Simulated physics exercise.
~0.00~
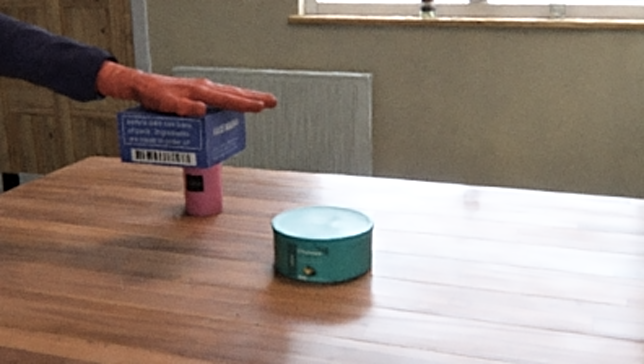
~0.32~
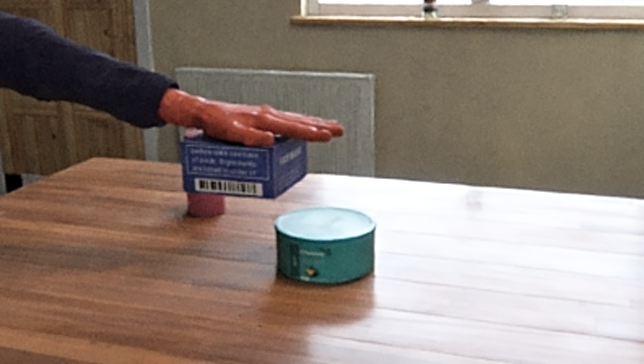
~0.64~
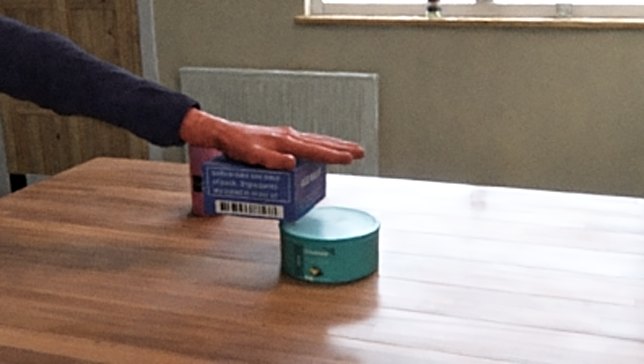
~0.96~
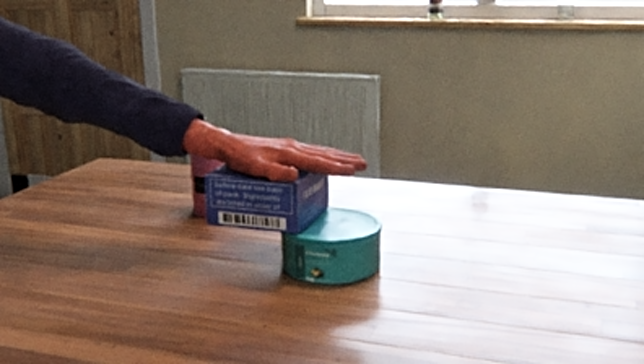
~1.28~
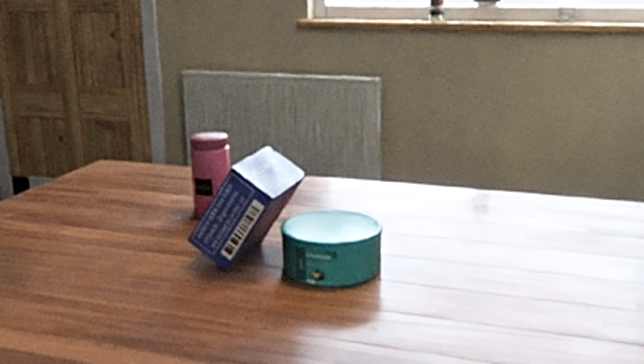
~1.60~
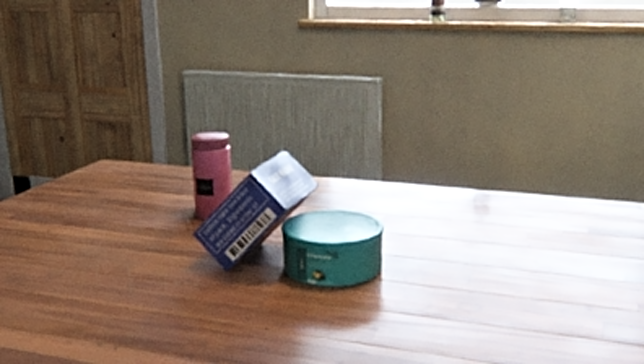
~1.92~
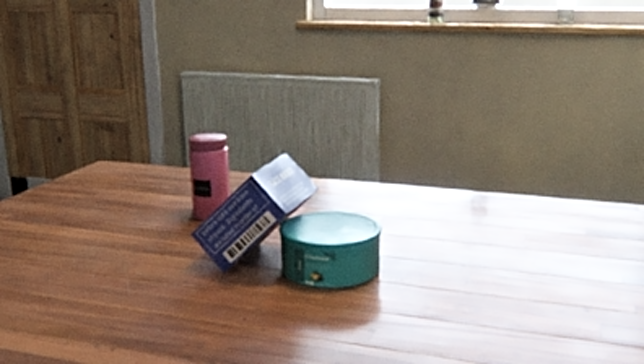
A blue box held by a hand moved right and down to the edge of a turquoise tub, beside a pink jar on a wooden table, but once released it tipped over and ended up leaning at a slant against the tub.
